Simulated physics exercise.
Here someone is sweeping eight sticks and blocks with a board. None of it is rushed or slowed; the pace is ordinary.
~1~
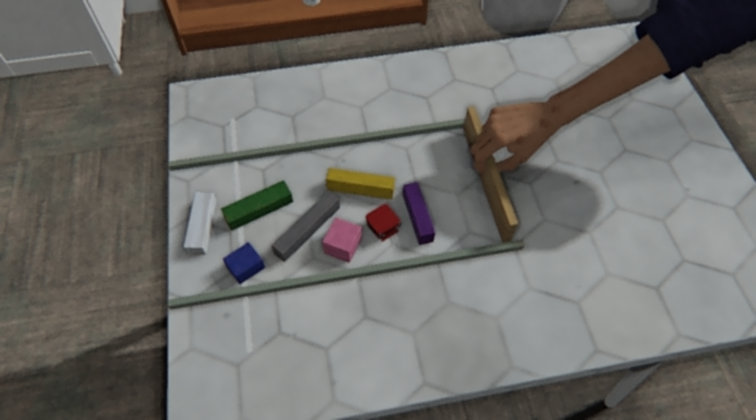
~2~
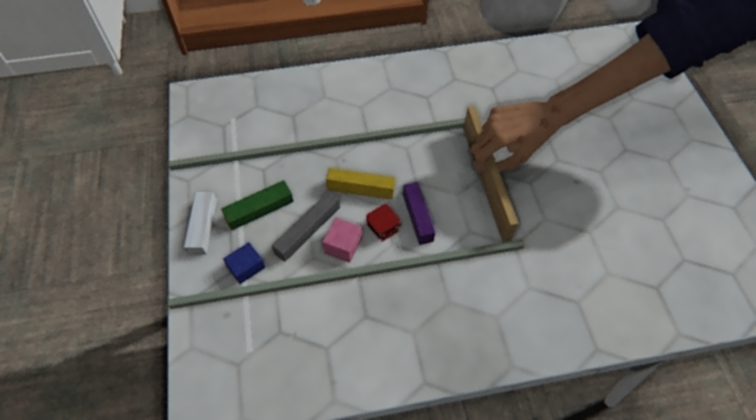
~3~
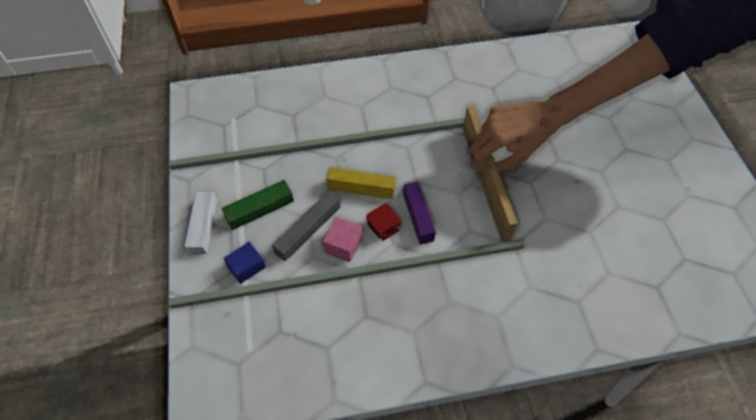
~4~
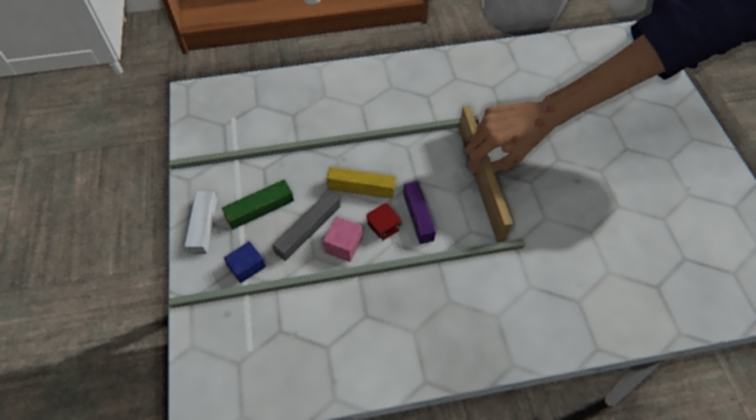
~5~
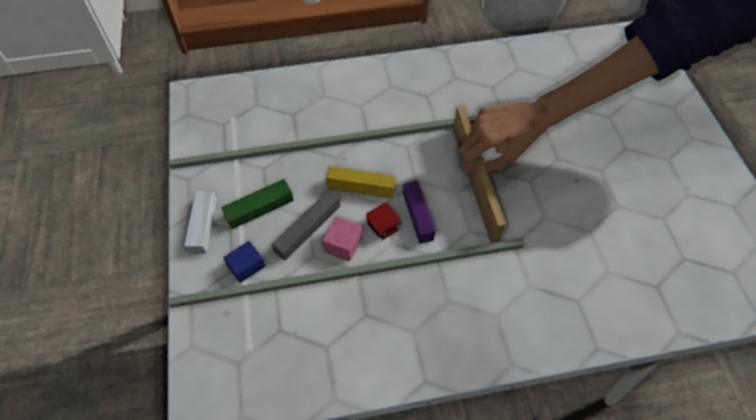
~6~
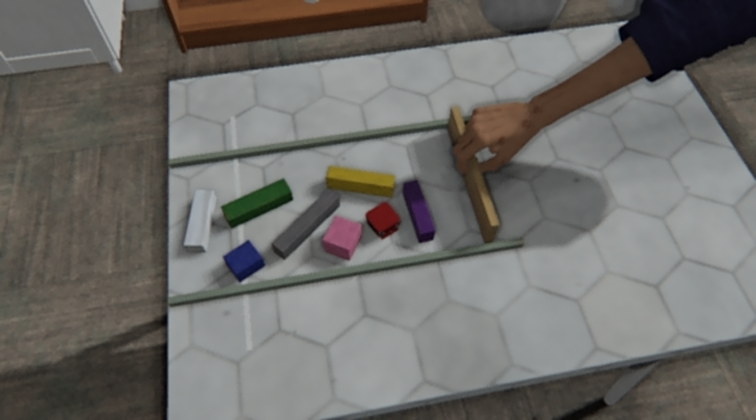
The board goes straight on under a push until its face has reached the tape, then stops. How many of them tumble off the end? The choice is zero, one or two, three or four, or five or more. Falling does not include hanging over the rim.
Seems one or two of them come crashing down.
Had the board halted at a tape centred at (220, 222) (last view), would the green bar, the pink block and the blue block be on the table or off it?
Starting with the green bar, it keeps its place, then the pink block keeps its place, then the blue block ends up falling.
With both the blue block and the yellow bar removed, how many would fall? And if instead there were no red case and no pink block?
First 1, then 1.
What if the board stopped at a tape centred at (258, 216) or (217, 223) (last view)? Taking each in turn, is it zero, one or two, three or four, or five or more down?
Place by place: Not one, then just one or two.
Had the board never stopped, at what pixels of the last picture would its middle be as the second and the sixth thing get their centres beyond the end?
Roughly (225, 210) and then roughly (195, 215).
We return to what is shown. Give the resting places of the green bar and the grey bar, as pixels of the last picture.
You'll find the green bar at roughly (197, 192) and the grey bar at roughly (197, 225).
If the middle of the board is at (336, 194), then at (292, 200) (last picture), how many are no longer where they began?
I get 5 at the one place and 7 at the other.
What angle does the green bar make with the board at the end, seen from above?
Roughly 25° out of line.
A little later, none off yet; white stick at rest near (201, 221); blue block at rest near (244, 261); green bar at rest near (258, 203).
Next, none off yet; white stick at rest near (201, 221); blue block shifted a little near (235, 266); green bar moving near (252, 199).
When it is over, the number that fall off is one or two; down, white stick.
